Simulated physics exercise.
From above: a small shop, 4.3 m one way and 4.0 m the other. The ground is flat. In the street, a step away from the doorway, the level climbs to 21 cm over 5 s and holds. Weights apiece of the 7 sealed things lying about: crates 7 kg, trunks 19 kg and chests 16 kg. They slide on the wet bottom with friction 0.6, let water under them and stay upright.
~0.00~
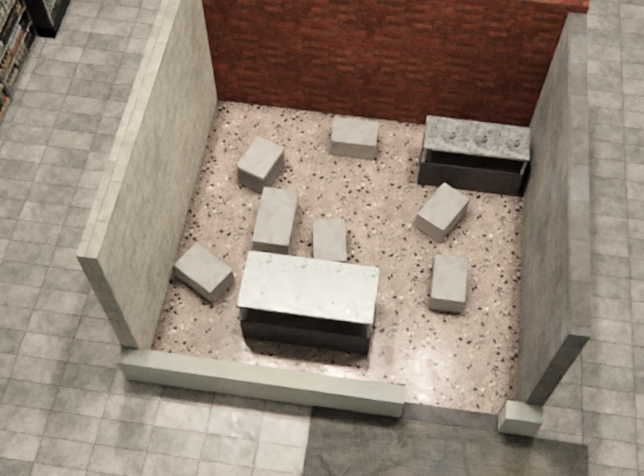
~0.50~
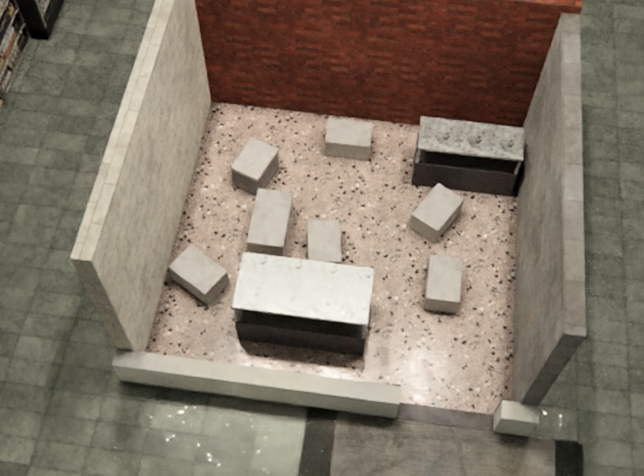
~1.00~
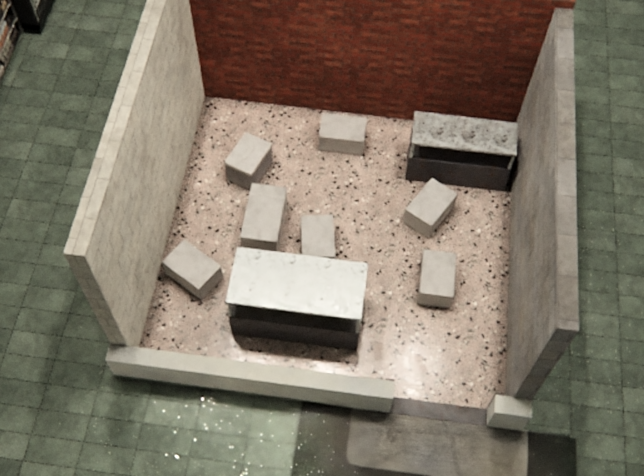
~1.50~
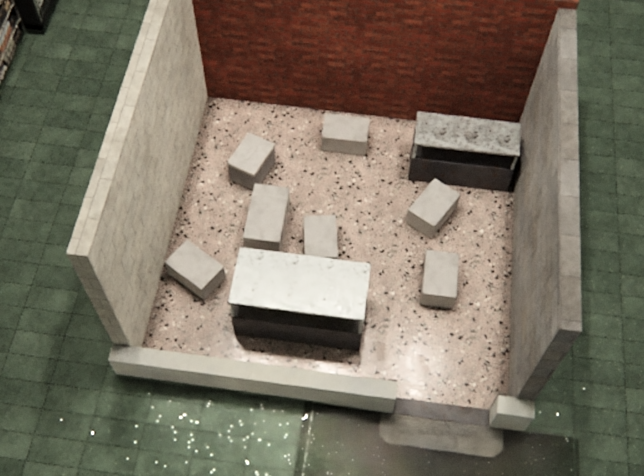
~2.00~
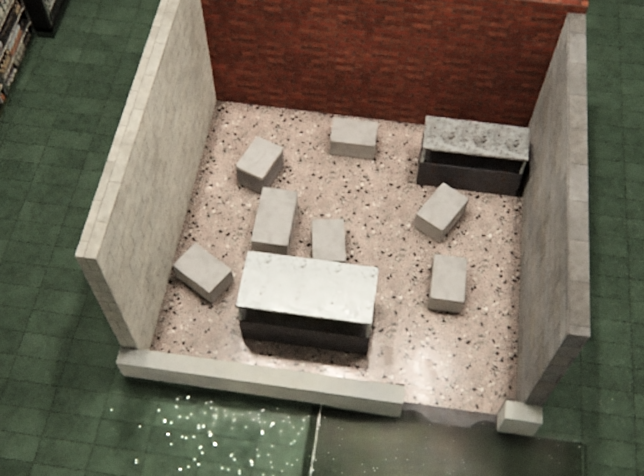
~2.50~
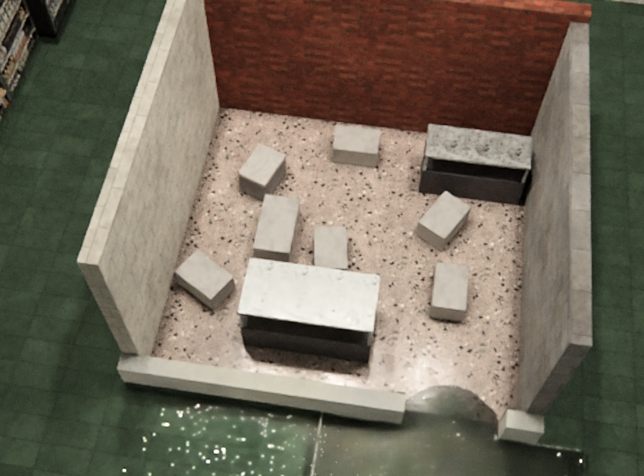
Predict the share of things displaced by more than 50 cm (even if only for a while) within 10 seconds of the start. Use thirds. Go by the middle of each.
Share: From one to two thirds.
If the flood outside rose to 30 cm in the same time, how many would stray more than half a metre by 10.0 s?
In that case 6 of them.
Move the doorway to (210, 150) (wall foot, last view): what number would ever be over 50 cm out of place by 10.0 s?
Then 5.
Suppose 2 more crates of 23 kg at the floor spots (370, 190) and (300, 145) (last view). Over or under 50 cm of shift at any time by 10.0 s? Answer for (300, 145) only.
Answer: Under.
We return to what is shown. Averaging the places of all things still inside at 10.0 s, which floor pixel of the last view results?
At about (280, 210).
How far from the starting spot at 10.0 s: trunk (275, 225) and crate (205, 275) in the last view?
In turn: 10 cm, 0 cm.
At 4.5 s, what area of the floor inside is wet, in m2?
Roughly 4.0 m2.
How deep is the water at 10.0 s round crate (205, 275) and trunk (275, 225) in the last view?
About 0 and 4 cm.
After 3.5 s 0 of 7 are over 50 cm from their spots; 0 afloat.
After 4.5 s 0 of 7 are over 50 cm from their spots; 0 afloat.
After 7.0 s 2 of 7 are over 50 cm from their spots; 2 afloat.
After 10.0 s 3 of 7 are over 50 cm from their spots, and 3 have been at some point; 4 afloat.
